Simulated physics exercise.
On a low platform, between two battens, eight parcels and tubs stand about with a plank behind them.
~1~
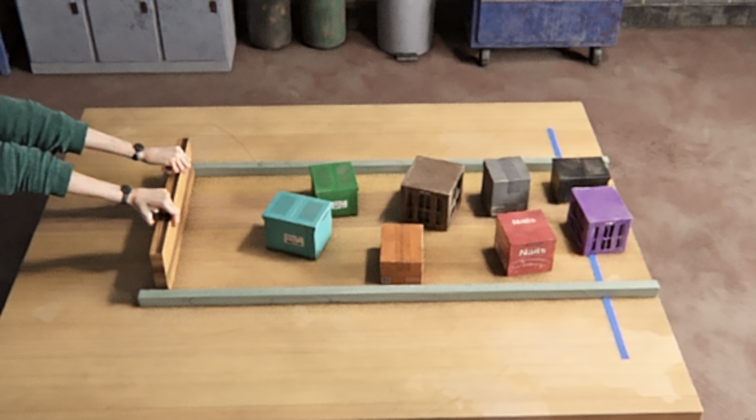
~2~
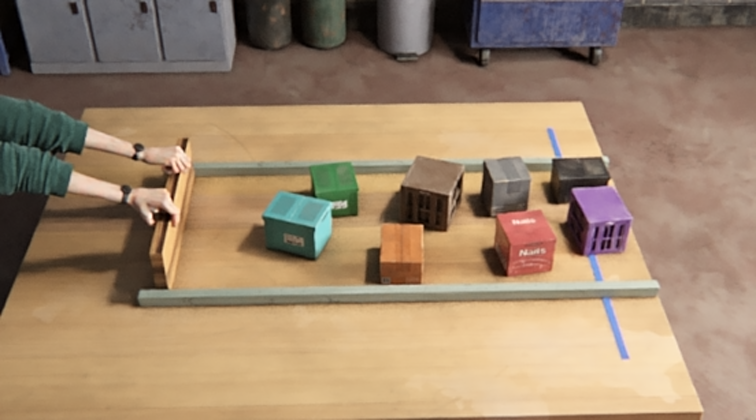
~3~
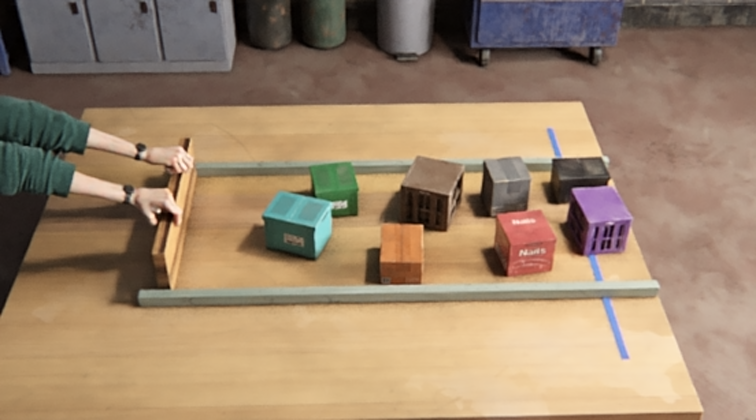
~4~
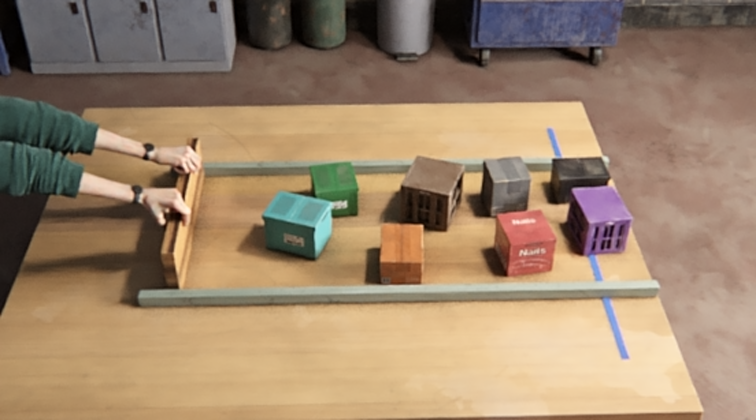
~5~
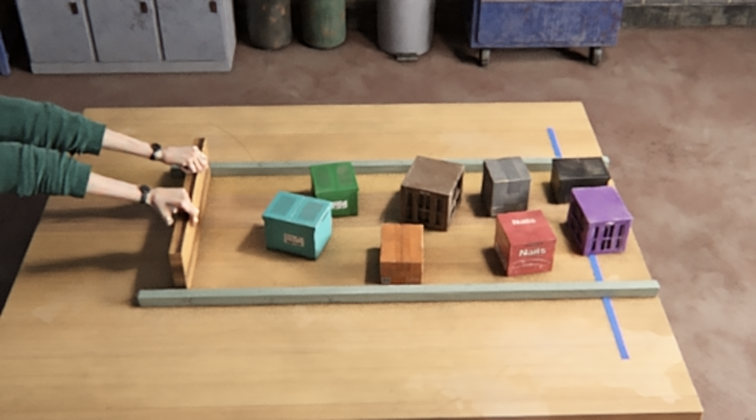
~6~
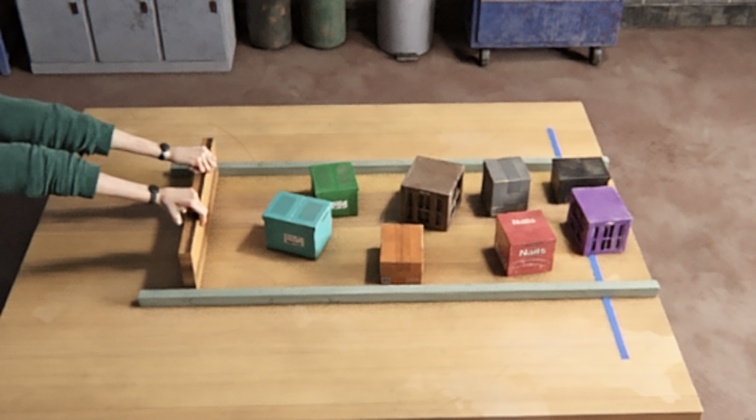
On a light wooden platform in a workshop with grey lockers and a blue bin behind, seen from above at a fixed angle, two pale battens run left to right. Between them stand turquoise, green, orange, brown, grey, red, black and purple boxes, the last two near blue tape. At left, two green-sleeved arms slide an upright plank slightly rightward, touching nothing else, while the boxes stay still.
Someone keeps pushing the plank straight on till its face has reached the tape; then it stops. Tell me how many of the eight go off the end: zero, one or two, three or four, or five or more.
Lost: Five or more.
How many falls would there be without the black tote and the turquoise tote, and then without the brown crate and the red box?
First 4, second 3.
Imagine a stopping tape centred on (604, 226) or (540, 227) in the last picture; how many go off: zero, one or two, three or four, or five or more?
Count per tape, in the order given: At least five, then 3 or 4.
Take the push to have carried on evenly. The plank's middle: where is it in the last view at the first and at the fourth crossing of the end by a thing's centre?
About (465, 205) and about (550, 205).
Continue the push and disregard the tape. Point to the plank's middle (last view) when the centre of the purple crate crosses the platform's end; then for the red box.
(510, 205) and (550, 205), more or less.
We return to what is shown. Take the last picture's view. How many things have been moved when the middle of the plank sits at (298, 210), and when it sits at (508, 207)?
Counts: 1 and 8.
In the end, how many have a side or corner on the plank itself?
The count is 3.
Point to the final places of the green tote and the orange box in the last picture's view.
I'd say approximately (597, 188) and then (633, 254).
A little later, none off yet; purple crate at rest near (598, 221); black tote at rest near (579, 181); red box at rest near (524, 243).
When it is over, the number that fall off is five or more; down, brown crate, grey box, red box, black tote and purple crate.
